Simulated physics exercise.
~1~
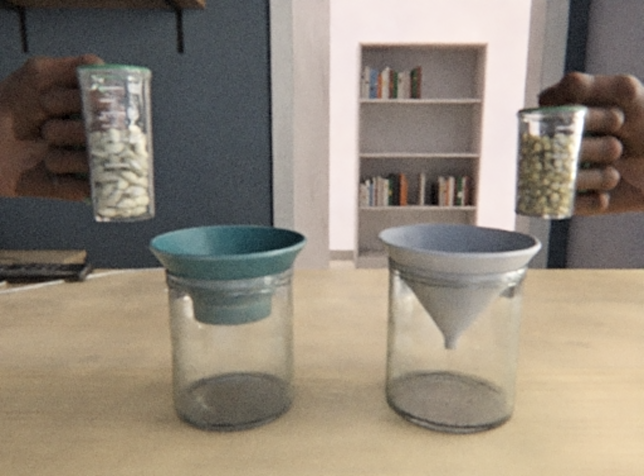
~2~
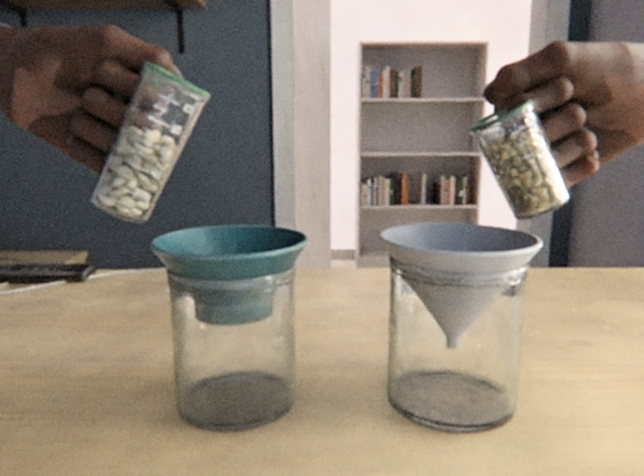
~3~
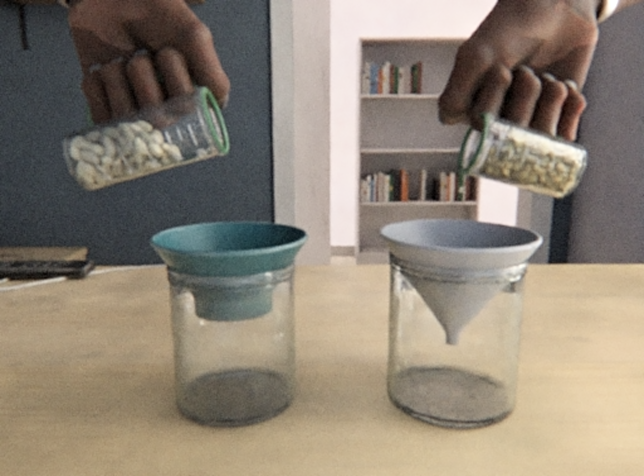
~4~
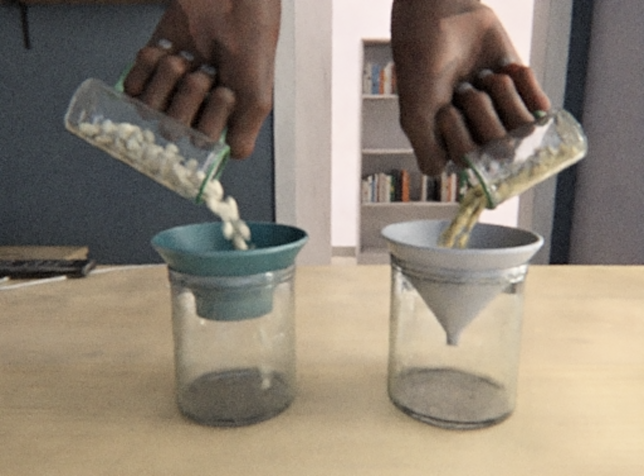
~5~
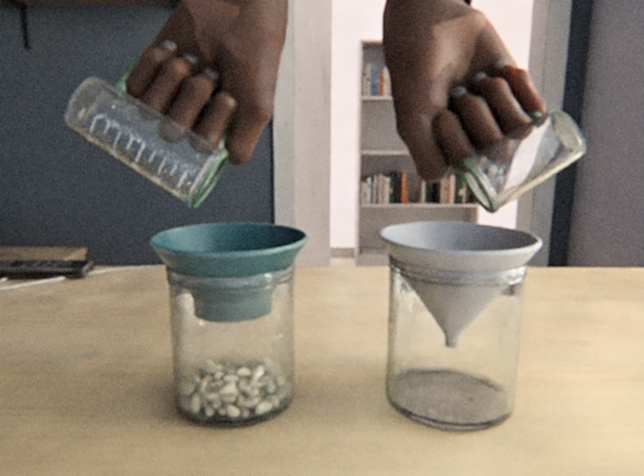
On a table, two hands tip cups into funnels; only the left jar fills with pieces.
